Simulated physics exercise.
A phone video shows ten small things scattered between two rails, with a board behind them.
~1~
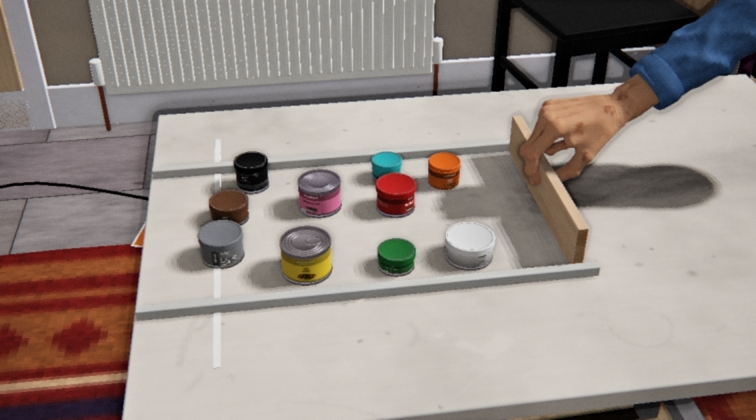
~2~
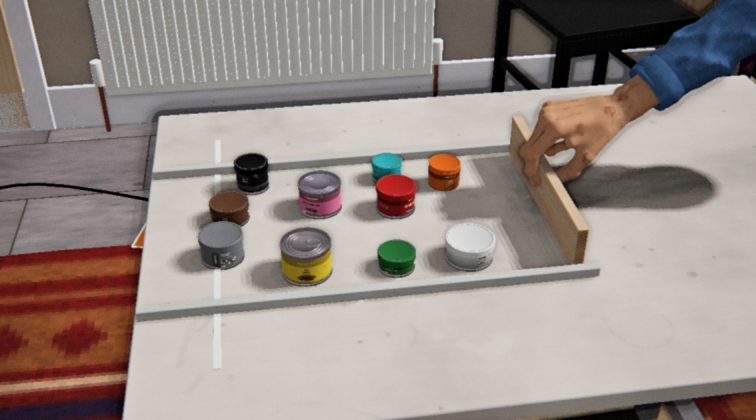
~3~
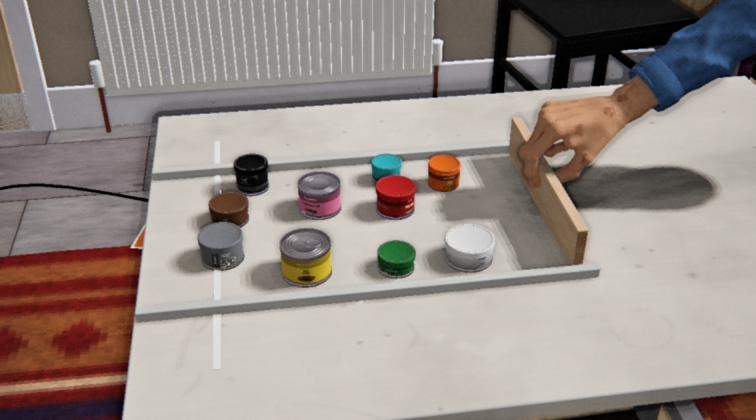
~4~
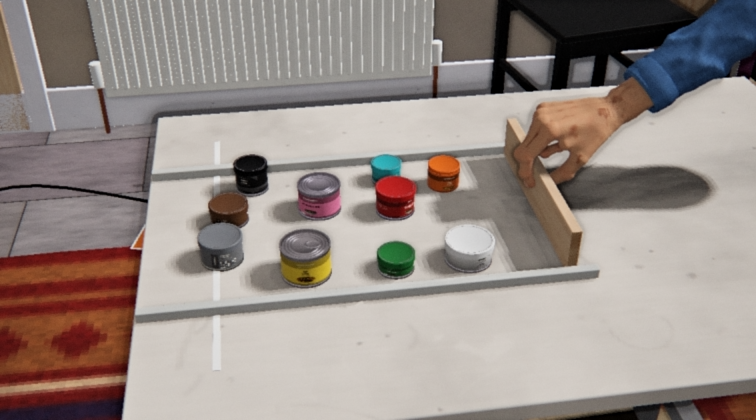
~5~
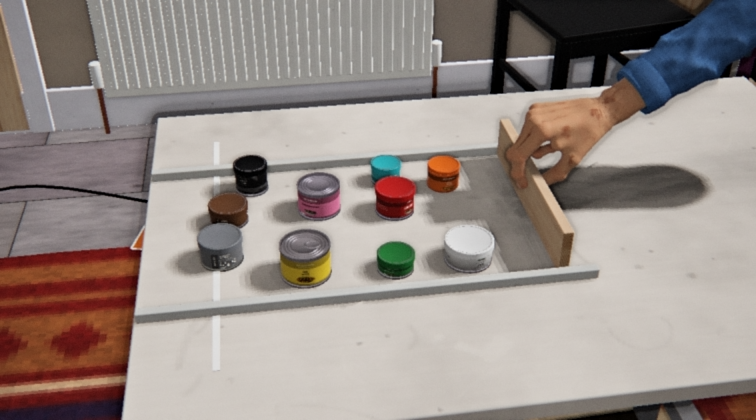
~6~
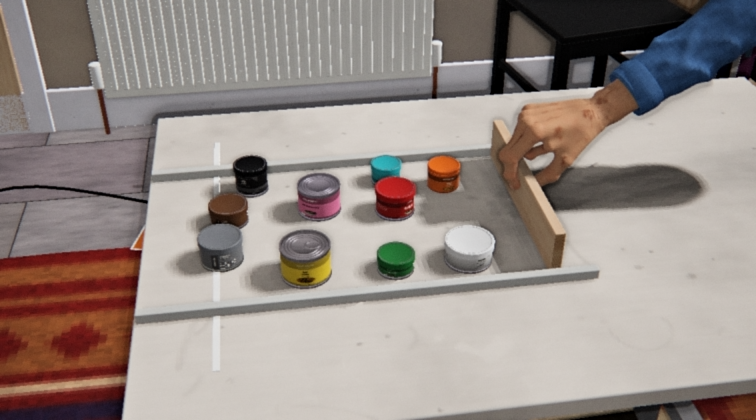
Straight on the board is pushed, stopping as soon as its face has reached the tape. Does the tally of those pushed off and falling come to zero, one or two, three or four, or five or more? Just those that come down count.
Turns out the ones that don't stay up top number one or two.
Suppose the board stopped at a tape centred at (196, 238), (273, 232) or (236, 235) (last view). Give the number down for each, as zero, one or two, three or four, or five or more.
Lab note - count per position: Three to four; zero; one to two.
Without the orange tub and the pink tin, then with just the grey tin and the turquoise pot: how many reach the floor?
The count is 1 in one try and 0 in the other, in that order.
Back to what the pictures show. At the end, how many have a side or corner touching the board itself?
Total: 4.
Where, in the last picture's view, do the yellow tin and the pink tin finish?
Approximately (145, 255) for one, approximately (164, 204) for the other.
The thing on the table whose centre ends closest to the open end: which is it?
Foremost one: Yellow tin.
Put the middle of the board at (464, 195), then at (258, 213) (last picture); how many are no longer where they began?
First 2 and then 10.
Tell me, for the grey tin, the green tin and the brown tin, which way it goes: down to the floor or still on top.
Each one in turn: The grey tin is not spared, the green tin is spared, the brown tin is not spared.
Early on, none off yet; grey tin at rest near (221, 248); brown tin at rest near (229, 212); black tin at rest near (251, 176).
A while later, none off yet; grey tin travelled a little near (209, 244); brown tin at rest near (226, 213); black tin at rest near (251, 176).
Finally, the number that fall off is one or two; lost, brown tin and grey tin.
